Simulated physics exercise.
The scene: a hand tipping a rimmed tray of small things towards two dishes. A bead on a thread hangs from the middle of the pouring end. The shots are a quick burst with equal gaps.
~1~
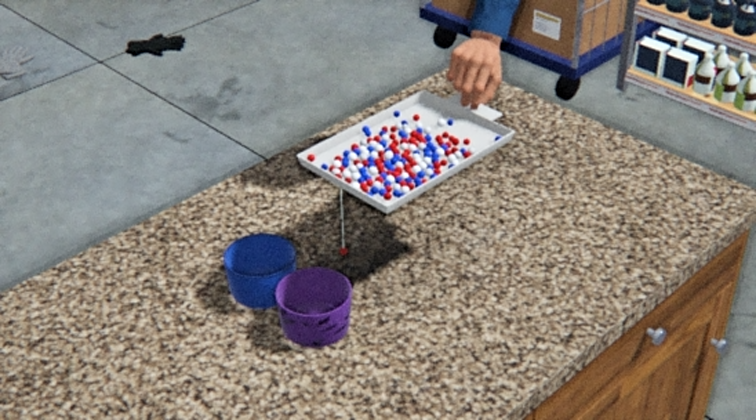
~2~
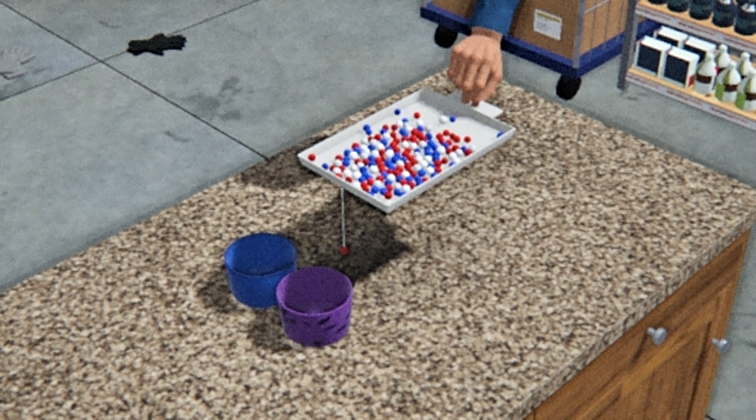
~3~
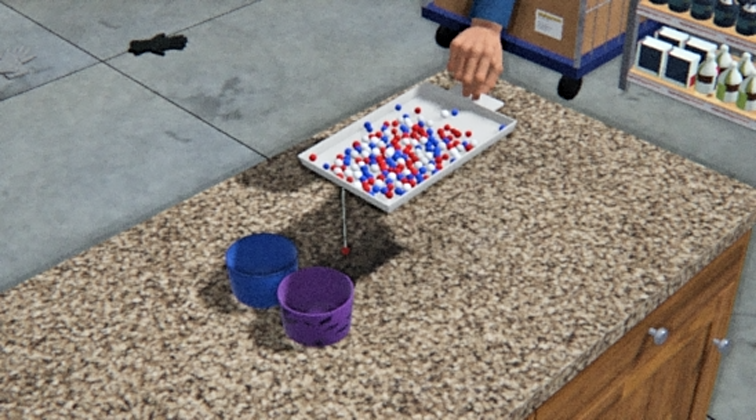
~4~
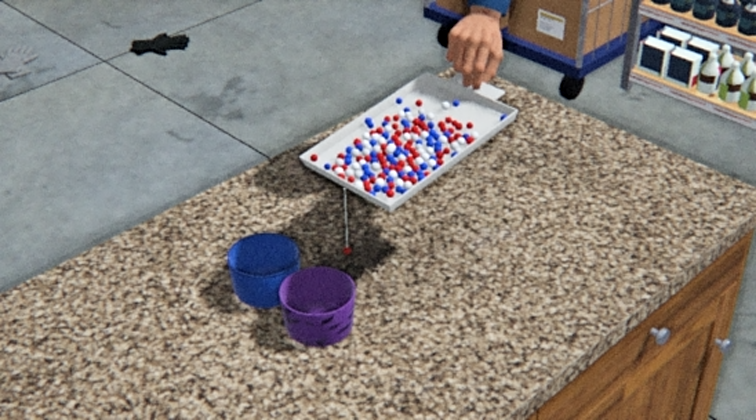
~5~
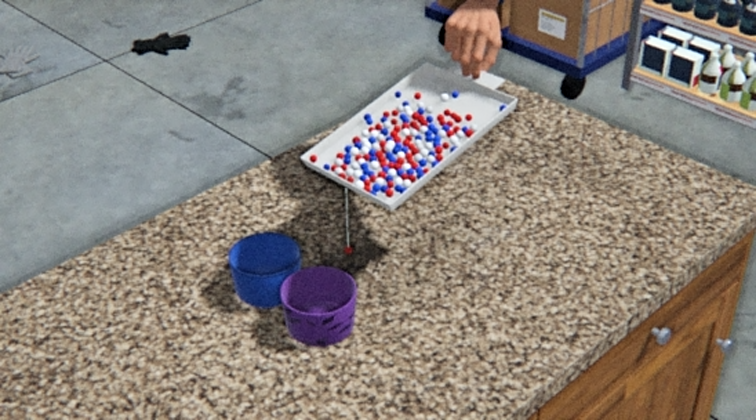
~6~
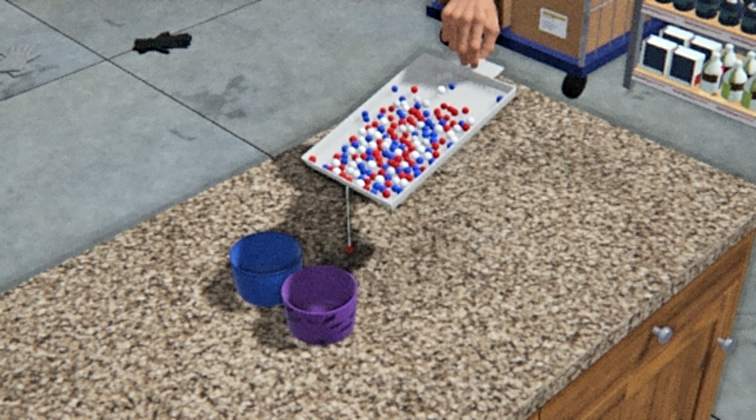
On a speckled stone countertop, a hand slowly raised the back of a white tray of red, white and blue beads, tilting it toward a blue dish and a purple one as the beads shifted slightly.
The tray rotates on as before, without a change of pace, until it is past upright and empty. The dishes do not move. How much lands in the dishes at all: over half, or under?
In the dishes lies the larger part of it.
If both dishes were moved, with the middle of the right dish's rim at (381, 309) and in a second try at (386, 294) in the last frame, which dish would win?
At the first place the dish on the left, at the second the left-hand dish.
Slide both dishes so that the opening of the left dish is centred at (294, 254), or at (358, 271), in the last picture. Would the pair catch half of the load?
At the first place most of it, at the second below a half.
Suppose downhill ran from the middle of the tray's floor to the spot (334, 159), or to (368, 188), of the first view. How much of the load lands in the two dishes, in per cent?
The first gives 10 %, the second 40 %.
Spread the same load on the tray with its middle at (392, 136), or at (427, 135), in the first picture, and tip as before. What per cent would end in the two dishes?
The first gives 70 %, the second 60 %.
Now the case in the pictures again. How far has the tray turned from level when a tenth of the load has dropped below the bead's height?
Roughly 65°.
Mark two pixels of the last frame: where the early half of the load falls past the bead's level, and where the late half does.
At about (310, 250), then at (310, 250).
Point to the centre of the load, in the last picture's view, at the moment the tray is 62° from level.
Roughly at (345, 166).
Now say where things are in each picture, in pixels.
Corners of the pouring end at (301, 155) and (387, 204), level; middle of the load at (396, 158), round plastic beads; left dish at (234, 285); right dish at (287, 323); bead on its thread at (344, 251), in the first picture.
Corners of the pouring end at (302, 155) and (388, 203), level; middle of the load at (397, 156), in the second picture.
Corners of the pouring end at (302, 155) and (389, 203), tipped barely, lowest at the left corner; middle of the load at (398, 154), in the third picture.
Corners of the pouring end at (304, 156) and (390, 203), tipped a little, lowest at the left corner; middle of the load at (399, 150), in the fourth picture.
Corners of the pouring end at (305, 157) and (390, 202), tipped a little, lowest at the left corner; middle of the load at (398, 146), in the fifth picture.
Corners of the pouring end at (305, 157) and (390, 201), tipped clearly, lowest at the left corner; middle of the load at (395, 143), nearly all on the move; left dish at (240, 283); right dish at (292, 321), in the sixth picture.
Soon after the last picture, tray tipped steeply; most on the tray; a stray few in the right dish; a stray few in the left dish; a stray few outside both; a small part in the air.
A little later, tray tipped past a quarter turn; a stray few on the tray; about a third in the right dish; about a quarter in the left dish; about a quarter outside both; a small part in the air.
Later still, tray tipped past a quarter turn; about a third in the right dish; about a quarter in the left dish; about a third outside both.
By the end, tray tipped past a quarter turn; about a third in the right dish; about a quarter in the left dish; about a third outside both.
